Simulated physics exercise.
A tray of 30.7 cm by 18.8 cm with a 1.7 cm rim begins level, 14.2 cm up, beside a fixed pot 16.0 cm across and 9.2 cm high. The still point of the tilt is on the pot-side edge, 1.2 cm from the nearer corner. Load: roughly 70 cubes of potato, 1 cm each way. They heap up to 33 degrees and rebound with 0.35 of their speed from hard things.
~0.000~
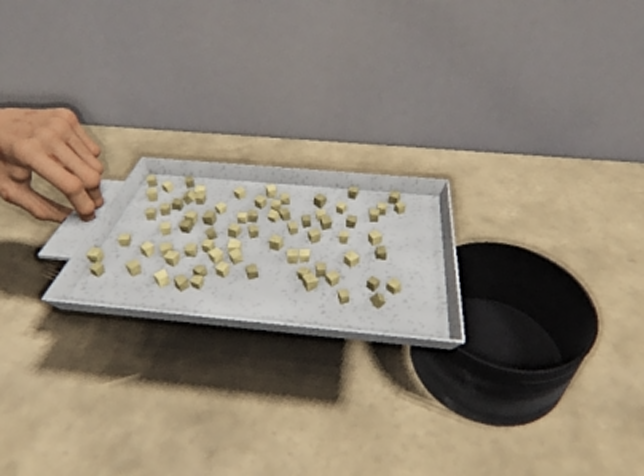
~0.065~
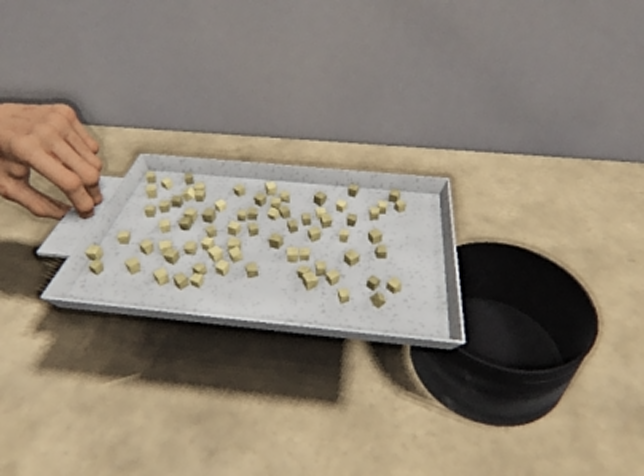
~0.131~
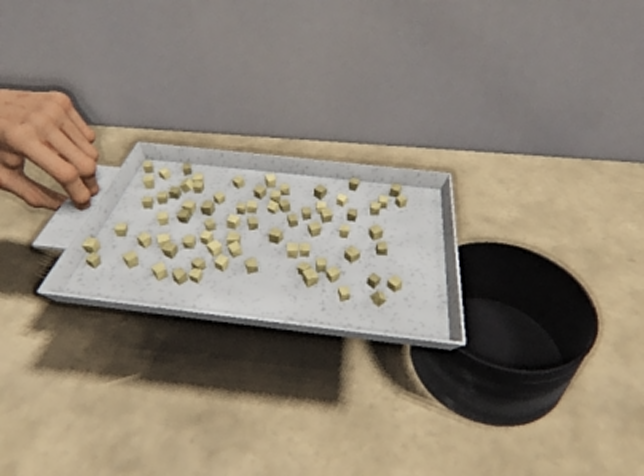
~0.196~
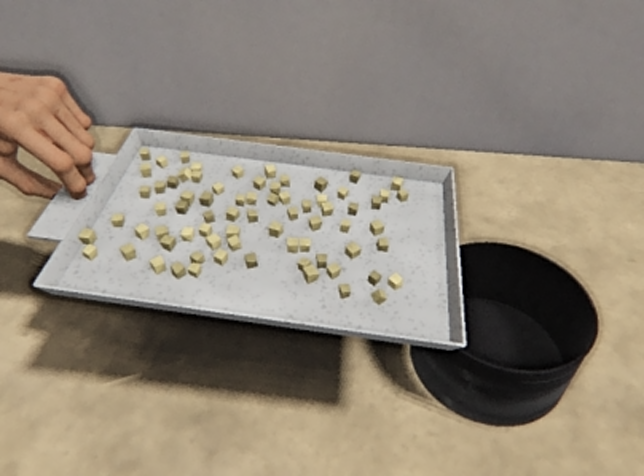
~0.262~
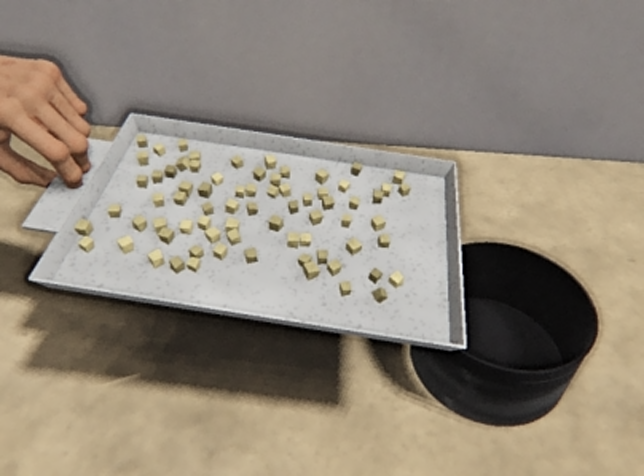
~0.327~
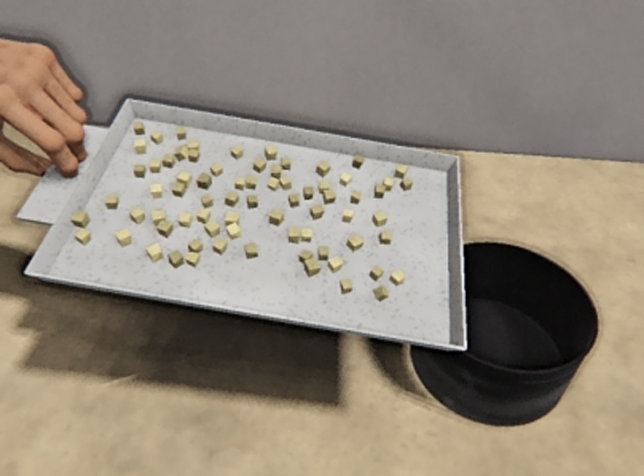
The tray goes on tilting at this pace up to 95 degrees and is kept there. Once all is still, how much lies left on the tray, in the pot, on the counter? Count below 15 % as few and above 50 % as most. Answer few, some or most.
Left on the tray: Few; in the pot: Few; on the counter: Most.
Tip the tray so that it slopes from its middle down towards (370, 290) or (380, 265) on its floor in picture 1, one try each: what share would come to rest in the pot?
About 10 and 70 per cent.
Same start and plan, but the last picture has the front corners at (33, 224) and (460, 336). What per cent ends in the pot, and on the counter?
Pot 70, counter 30.
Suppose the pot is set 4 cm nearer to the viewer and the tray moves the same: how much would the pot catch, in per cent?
In that case some 5 per cent.
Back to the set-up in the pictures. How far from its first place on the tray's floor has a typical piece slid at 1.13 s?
Roughly 14 cm.
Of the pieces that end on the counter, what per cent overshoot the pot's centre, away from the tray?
Roughly 40 per cent.
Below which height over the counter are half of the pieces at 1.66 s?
Roughly 14 cm.
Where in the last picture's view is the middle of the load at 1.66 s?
Around (432, 387).
After 1.13 s, tilt 51 degrees; the tray holds 75 %, the pot 0 %.
Then, at 1.66 s, tilt 77 degrees; the tray holds 50 %, the pot 0 %.
Then, at 2.26 s, tilt 95 degrees; the tray holds 0 %, the pot 0 %.
By 3.5 s all is still; tray 0 %, pot 0 %, counter 100 %.
